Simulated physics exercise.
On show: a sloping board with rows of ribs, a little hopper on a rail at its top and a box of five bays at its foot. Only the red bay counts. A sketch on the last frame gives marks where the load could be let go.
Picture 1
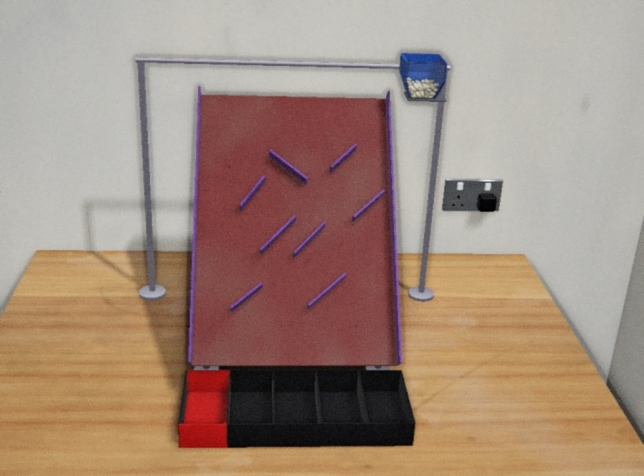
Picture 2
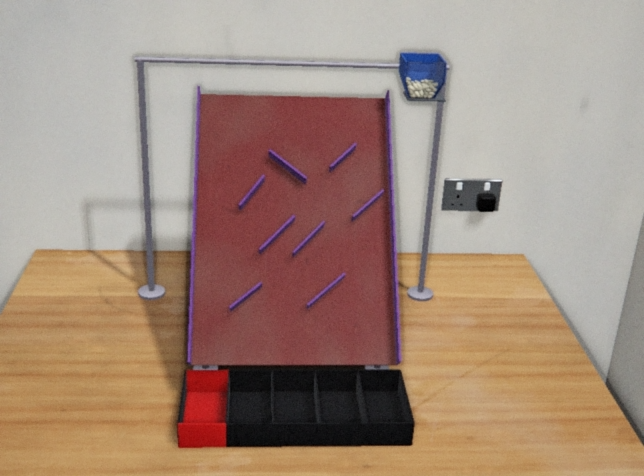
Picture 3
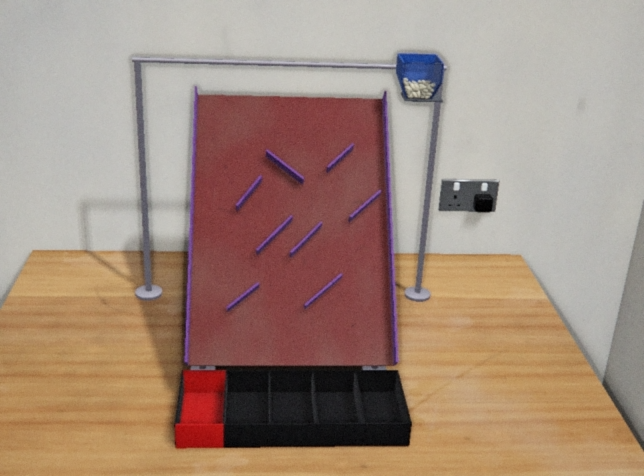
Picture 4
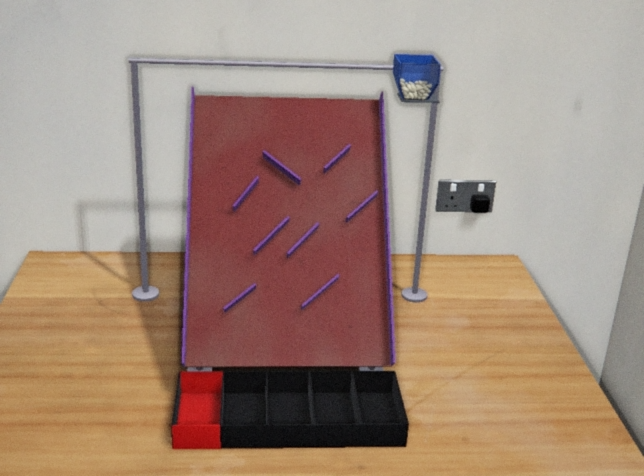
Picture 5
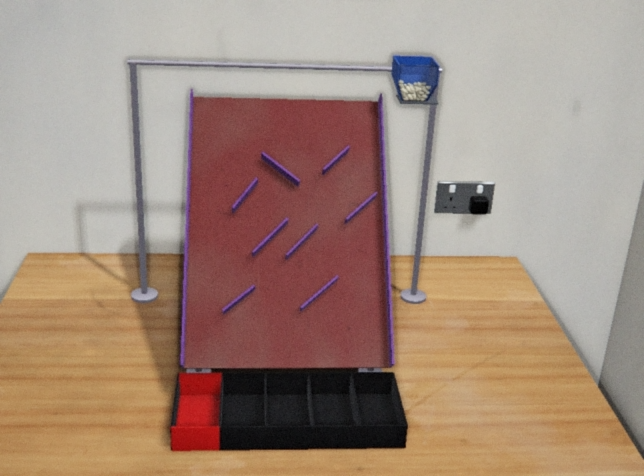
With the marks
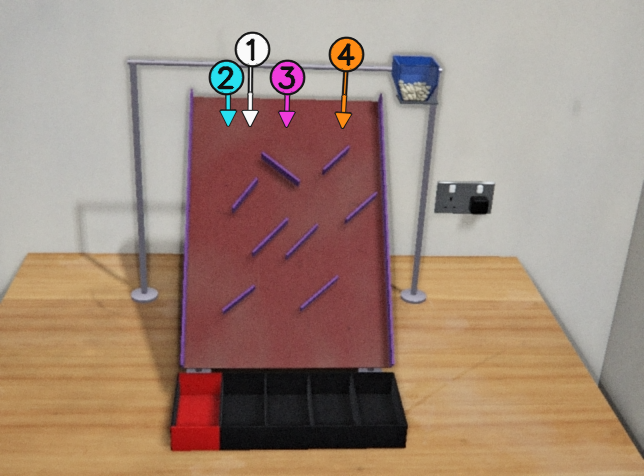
To begin with, a small blue hopper of pale beans sits at the right end of a rail, above a sloping red board with purple ribs and a box of one red and four black bays. The view drifts very slightly, while nothing in the scene itself visibly moves.
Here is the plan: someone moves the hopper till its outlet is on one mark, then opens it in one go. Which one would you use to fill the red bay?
Go for 2.
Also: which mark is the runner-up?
Here it is mark 1.
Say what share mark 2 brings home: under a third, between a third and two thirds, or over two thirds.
Mark 2 gives over two thirds.
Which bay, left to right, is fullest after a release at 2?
The first from the left.
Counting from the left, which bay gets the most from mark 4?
It is the second one.
On the marked copy, mark 1 meets the board at (250, 120); mark 2 meets the board at (228, 120); mark 3 meets the board at (286, 121); mark 4 meets the board at (342, 122).
With 1, the larger part in the red bay, roughly a quarter in other bays.
With 2, almost all in the red bay, just a few outside the box.
With 3, about a tenth in the red bay, almost all in other bays, just a few held on the board.
With 4, about a tenth in the red bay, the larger part in other bays.
